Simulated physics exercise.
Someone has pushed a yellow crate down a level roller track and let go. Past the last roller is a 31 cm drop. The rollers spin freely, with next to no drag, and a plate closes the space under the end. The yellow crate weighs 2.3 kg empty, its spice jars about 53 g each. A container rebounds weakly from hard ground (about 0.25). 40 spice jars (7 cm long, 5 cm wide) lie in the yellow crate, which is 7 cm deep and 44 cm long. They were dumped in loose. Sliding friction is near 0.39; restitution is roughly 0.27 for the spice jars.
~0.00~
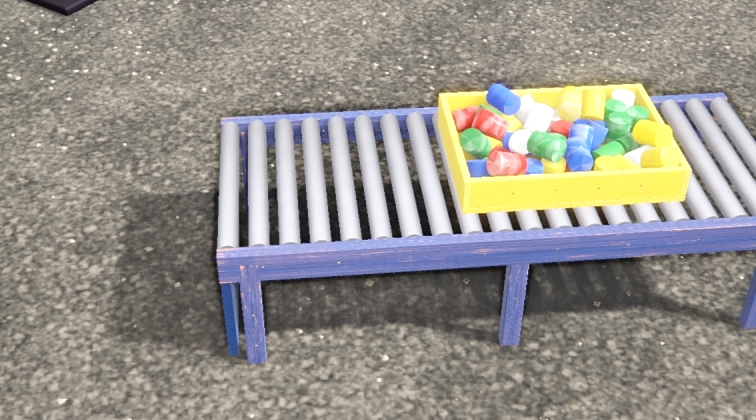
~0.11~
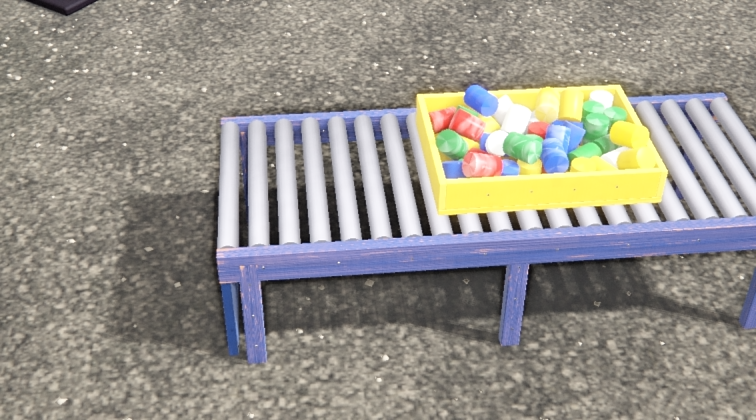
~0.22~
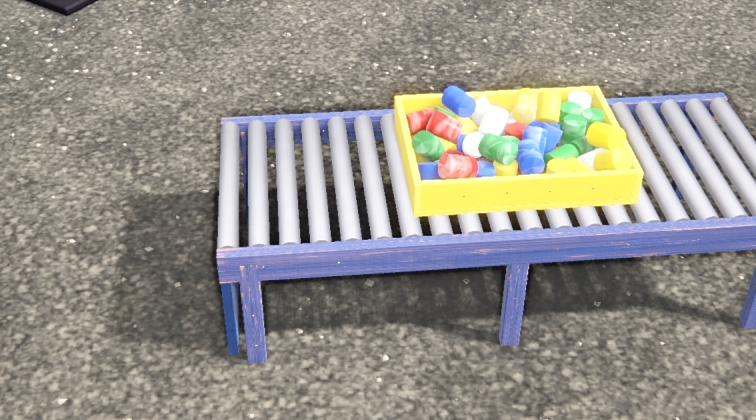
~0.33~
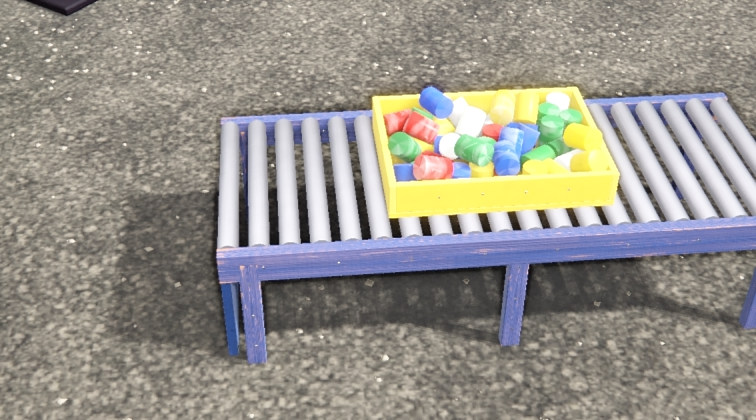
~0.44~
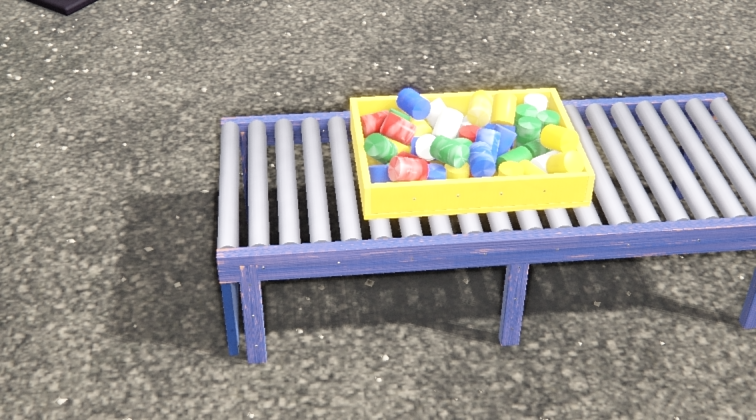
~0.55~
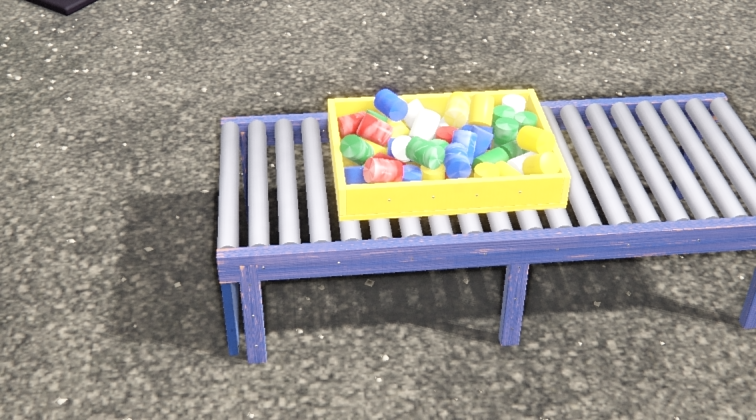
On a blue roller track, a yellow crate of colourful jars slides steadily left.
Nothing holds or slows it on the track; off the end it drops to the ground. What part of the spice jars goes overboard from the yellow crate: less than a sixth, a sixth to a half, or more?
The yellow crate loses between a sixth and a half of its spice jars.
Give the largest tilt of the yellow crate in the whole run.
Roughly 45°.
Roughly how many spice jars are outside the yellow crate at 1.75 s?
Roughly 0 of them.
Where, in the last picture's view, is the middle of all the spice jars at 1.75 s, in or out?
Around (193, 164).
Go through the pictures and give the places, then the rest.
In the first frame (each is followed by its nearest rim corner in this view), yellow crate, (471, 180); 50 cm short of the edge; none out.
The second frame shows yellow crate, (446, 182); 45 cm short of the edge.
The third frame shows yellow crate, (421, 183); 40 cm short of the edge.
The fourth frame shows yellow crate, (396, 184); 35 cm short of the edge.
The fifth frame shows yellow crate, (371, 186); 30 cm short of the edge.
The sixth frame shows yellow crate, (346, 187); 25 cm short of the edge; none out.
After 1.09 s, the front runs out over the edge.
After 1.75 s, the yellow crate leans 4° with 0 of 40 out.
After 1.95 s, the yellow crate leans 42° with 1 of 40 out.
After 2.30 s, the yellow crate leans 45° with 13 of 40 out.
Outcome (at 2.45 s), the yellow crate leans 45° with 13 of 40 out. Asked share, 13 of 40, 32 per cent.
